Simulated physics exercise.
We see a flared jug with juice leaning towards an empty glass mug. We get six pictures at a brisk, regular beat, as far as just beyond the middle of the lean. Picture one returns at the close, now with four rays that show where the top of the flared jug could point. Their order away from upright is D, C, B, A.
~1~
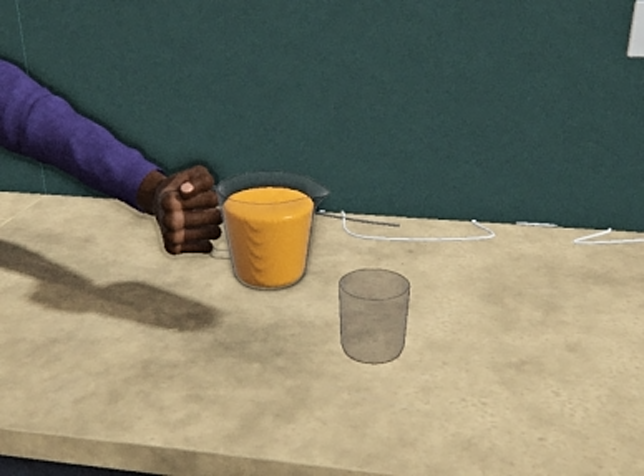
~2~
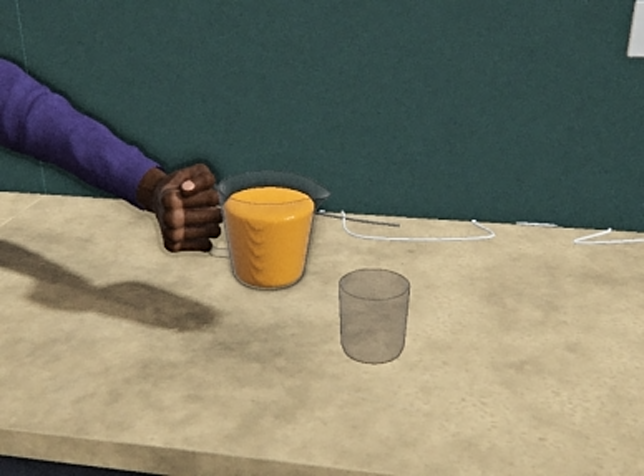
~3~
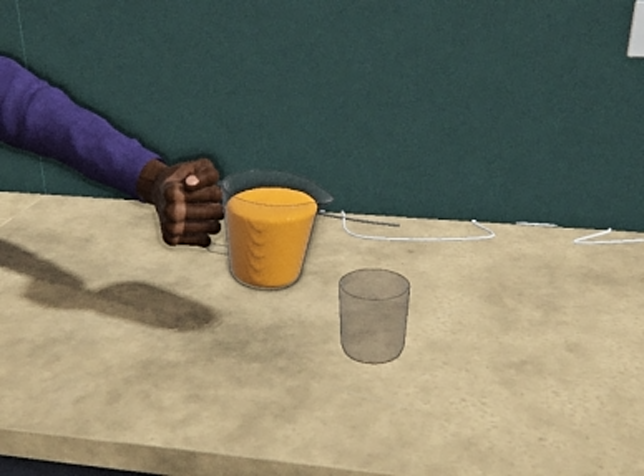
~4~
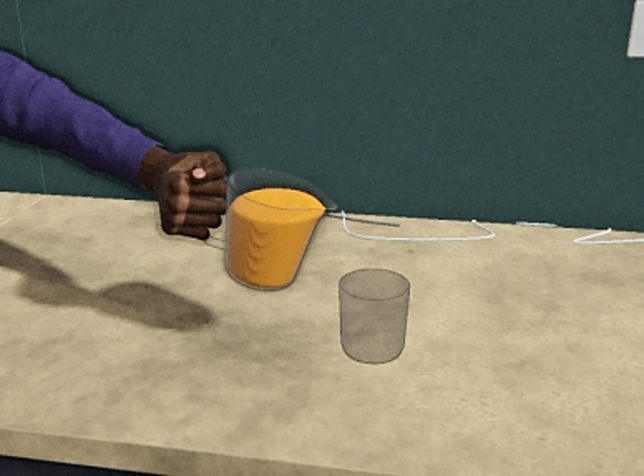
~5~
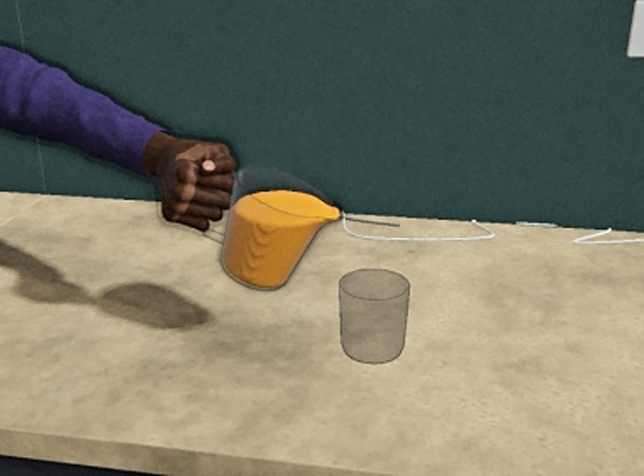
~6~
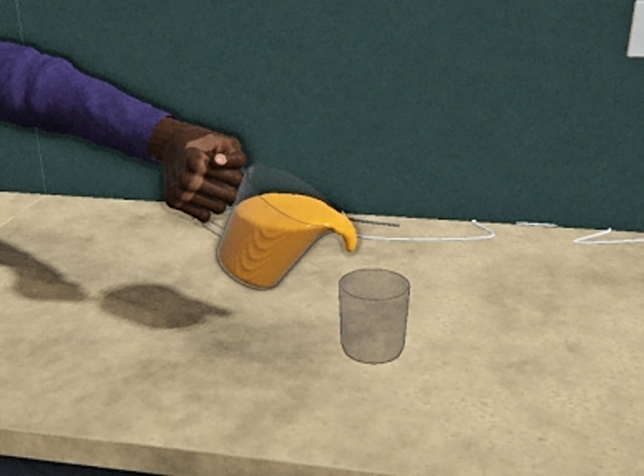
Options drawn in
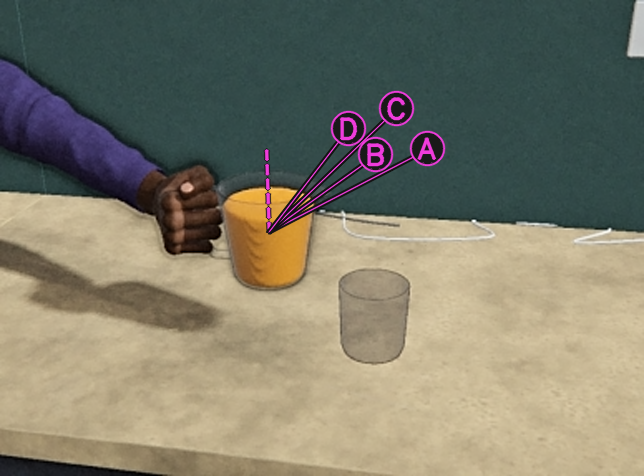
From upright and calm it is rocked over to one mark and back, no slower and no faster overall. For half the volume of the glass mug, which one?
Take C.
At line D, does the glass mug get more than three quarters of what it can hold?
No, it does not.
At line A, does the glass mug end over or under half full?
Over.
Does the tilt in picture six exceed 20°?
Yes, it does.
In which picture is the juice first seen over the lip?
In picture 6.
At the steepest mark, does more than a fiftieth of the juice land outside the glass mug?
No.
On the marked copy, A at (412, 157); B at (362, 165); C at (384, 120); D at (338, 142).
Choosing A, the glass mug ends with about 90 % of what it can hold.
Choosing B, the glass mug ends with about 68 % of what it can hold.
Choosing C, the glass mug ends with about 48 % of what it can hold.
Choosing D, the glass mug ends with about 30 % of what it can hold.
